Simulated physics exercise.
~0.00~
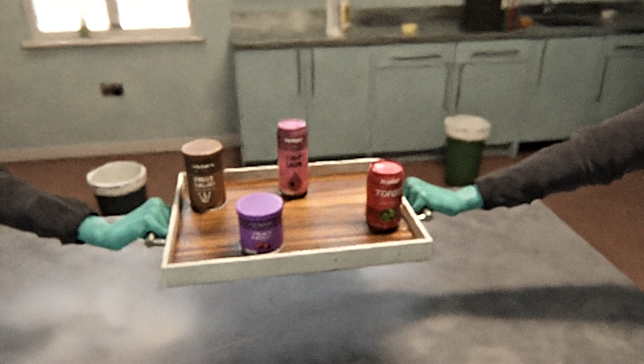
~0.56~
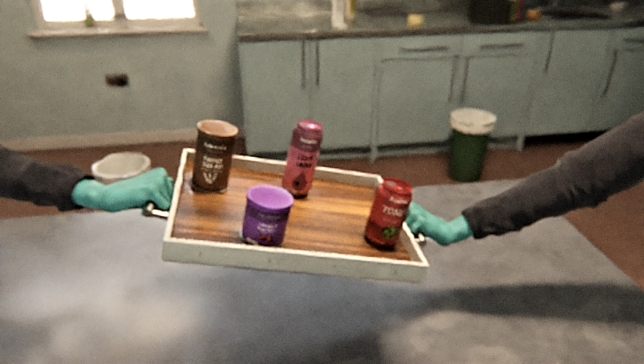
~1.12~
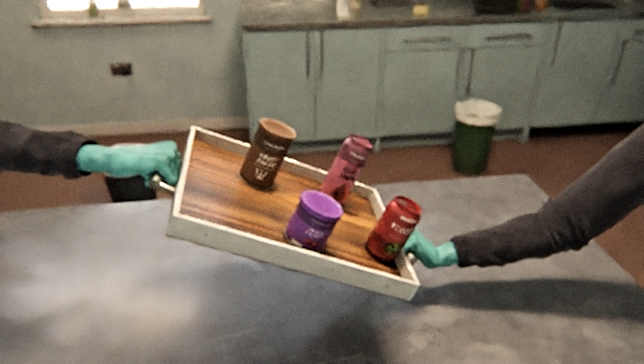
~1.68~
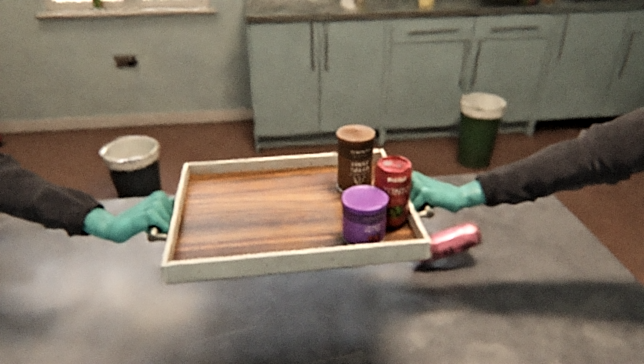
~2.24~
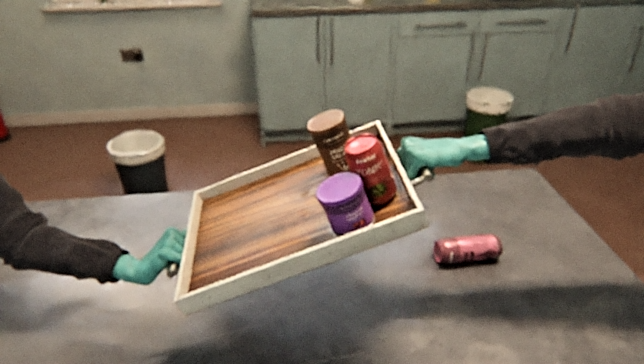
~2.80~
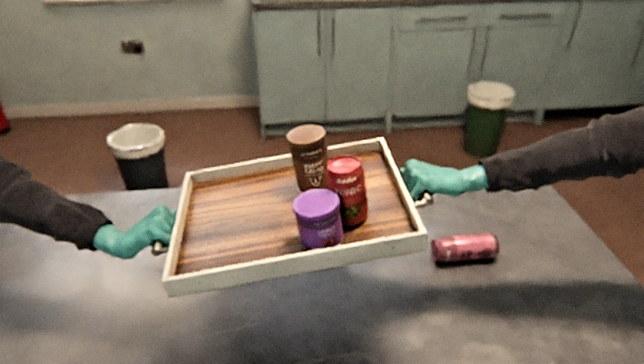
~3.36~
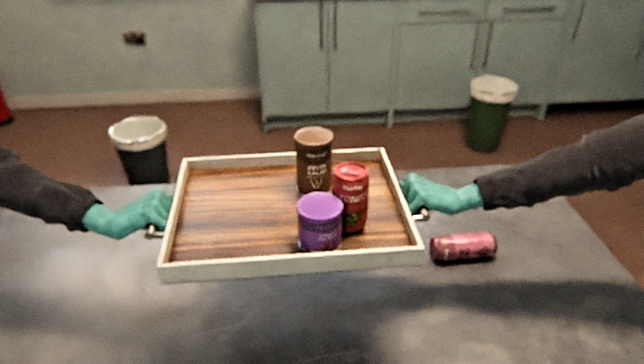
A white-rimmed wooden tray is held level by two green-gloved hands above a grey table in a kitchen, seen from the front and slightly above. On it stand a brown tin at the back left, a pink can behind, a purple tin in front and a red can at the right. The hands dip the right side, and the tins and pink can slide right. The pink can goes over the edge and lands on its side on the table. The hands then tip the tray left, and the remaining three slide back a little. Finally the tray is level, with those three upright right of centre and the pink can lying beside it.
